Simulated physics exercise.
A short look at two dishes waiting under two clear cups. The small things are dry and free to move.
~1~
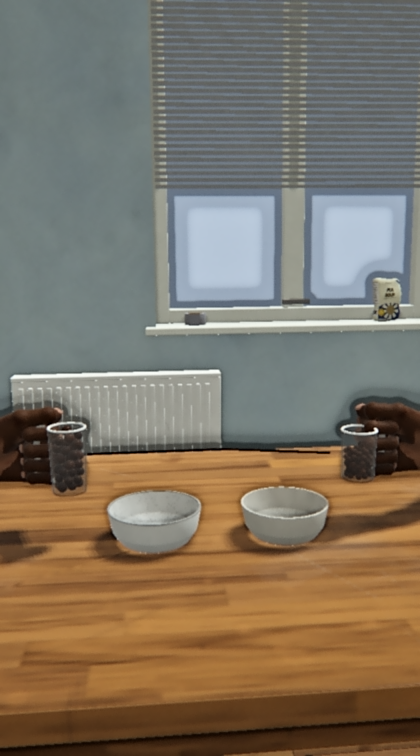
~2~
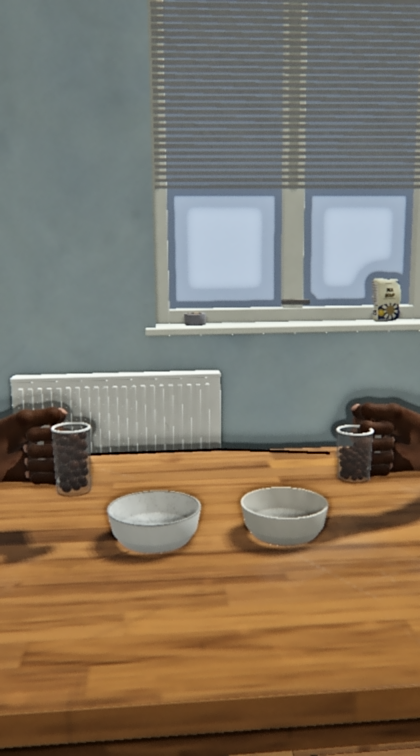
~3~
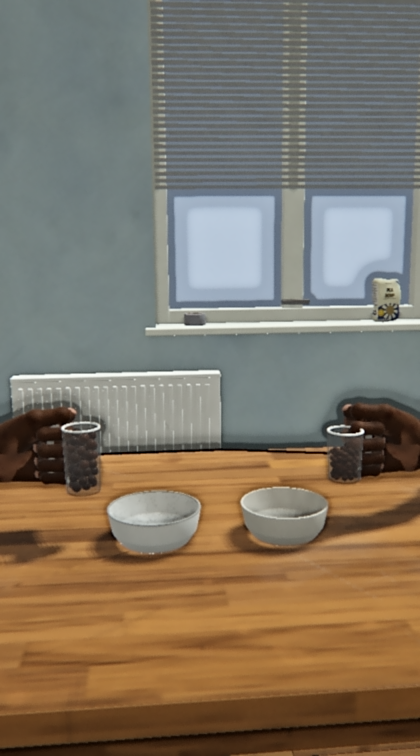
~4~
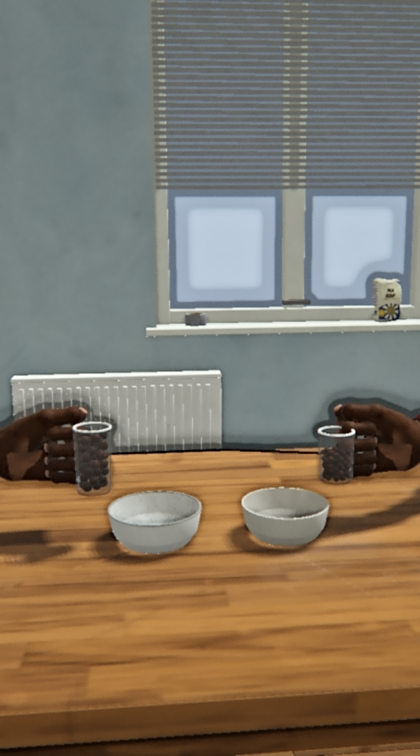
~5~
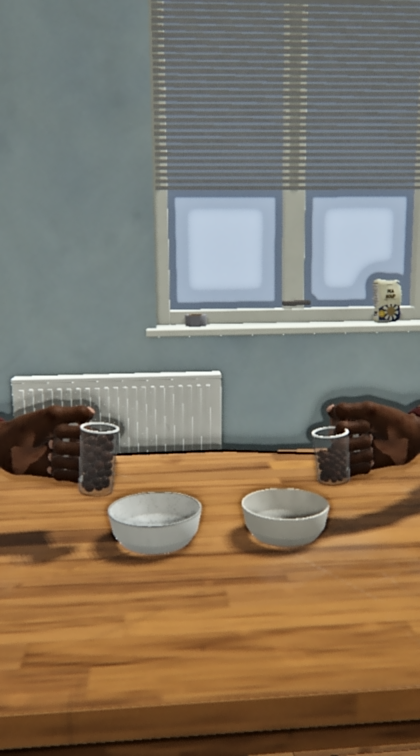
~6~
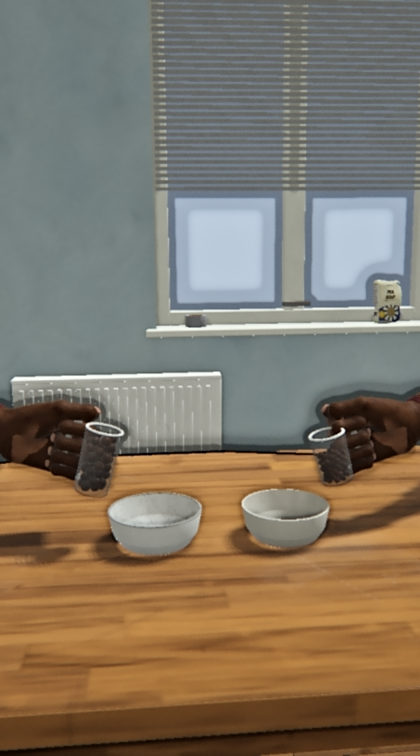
The clip shows two hands holding clear cups of small dark pieces behind two empty pale bowls on a wooden table, moving the cups inward toward each other and then tilting them slightly toward the bowls.
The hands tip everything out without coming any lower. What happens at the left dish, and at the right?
Left dish catches the lot, right dish catches the lot.
Then, 0.52 s past the last view, left, all still in the cup; right, all still in the cup.
Then, 0.98 s past the last view, left, most still in the cup, a small part in the dish, a small part in the air; right, nearly all still in the cup, a stray few in the dish, a small part in the air.
Then, 1.37 s past the last view, left, all in the dish; right, all in the dish.
Finally, left, all in the dish, none outside the dish; right, all in the dish, none outside the dish.
